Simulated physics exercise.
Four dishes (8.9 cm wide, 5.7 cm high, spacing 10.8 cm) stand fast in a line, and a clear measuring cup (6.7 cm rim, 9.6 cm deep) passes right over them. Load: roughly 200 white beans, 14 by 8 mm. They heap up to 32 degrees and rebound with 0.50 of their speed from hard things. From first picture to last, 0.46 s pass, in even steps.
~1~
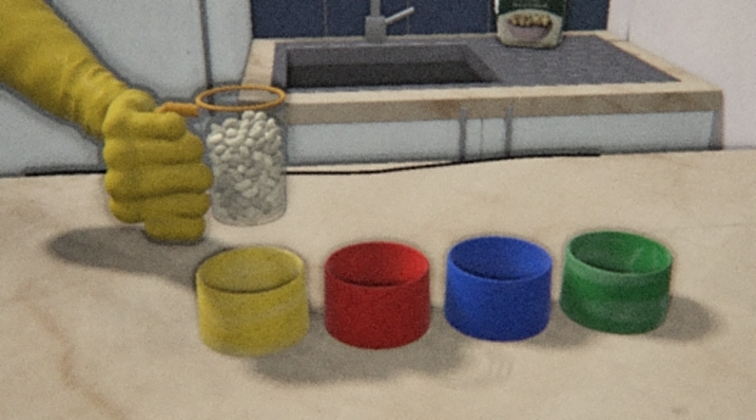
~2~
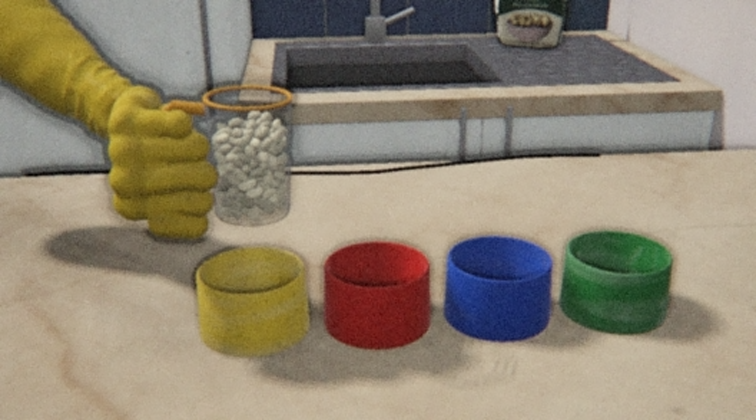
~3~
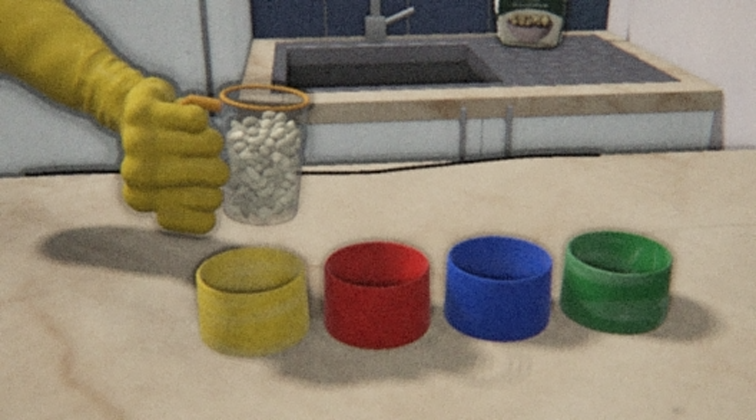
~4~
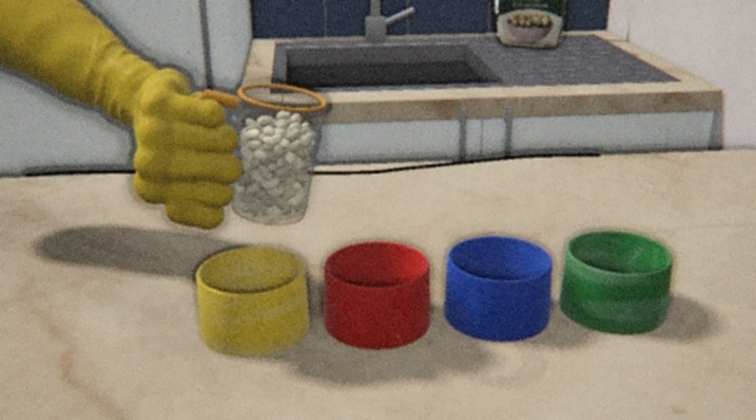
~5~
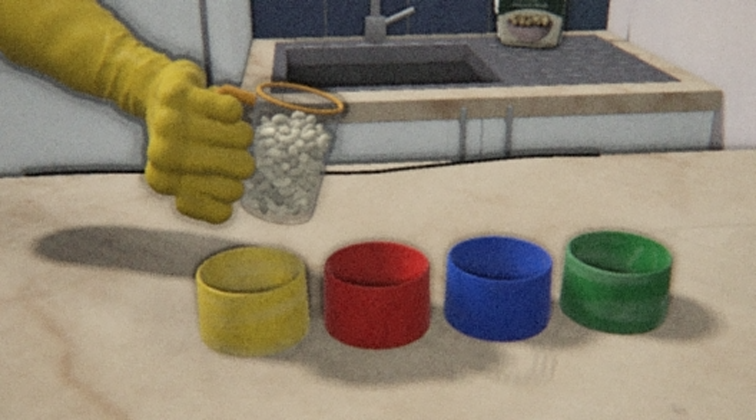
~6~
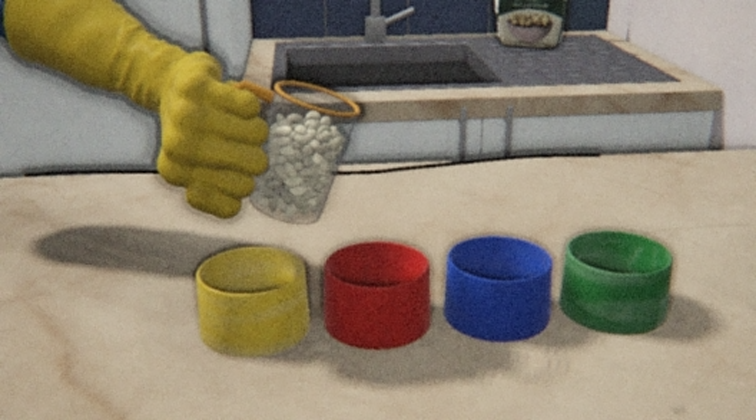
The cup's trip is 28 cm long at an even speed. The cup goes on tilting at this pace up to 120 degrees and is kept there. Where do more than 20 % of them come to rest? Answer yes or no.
Red no, blue no, green yes, yellow no, counter no.
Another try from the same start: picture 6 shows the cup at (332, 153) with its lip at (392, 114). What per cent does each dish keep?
Red 0, blue 0, green 90, yellow 0.
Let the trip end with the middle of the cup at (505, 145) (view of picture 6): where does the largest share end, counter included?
Most goes to: Counter.
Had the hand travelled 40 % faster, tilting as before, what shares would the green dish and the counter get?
In that case green 90; counter 10.
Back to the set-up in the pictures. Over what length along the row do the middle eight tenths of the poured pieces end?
Some 6 cm.
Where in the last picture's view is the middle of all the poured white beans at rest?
Around (626, 286).
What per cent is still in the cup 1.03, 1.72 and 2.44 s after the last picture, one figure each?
About 100, 95, 0.
Then, 1.03 s after the last picture, tilt 65 degrees; cup holds 100 %.
Then, 1.72 s after the last picture, tilt 97 degrees; cup holds 95 %, green 5 %.
Then, 2.44 s after the last picture, tilt 120 degrees; cup holds 0 %, green 90 %.
In the end, red 0 %, blue 0 %, green 90 %, yellow 0 %, counter 10 %.
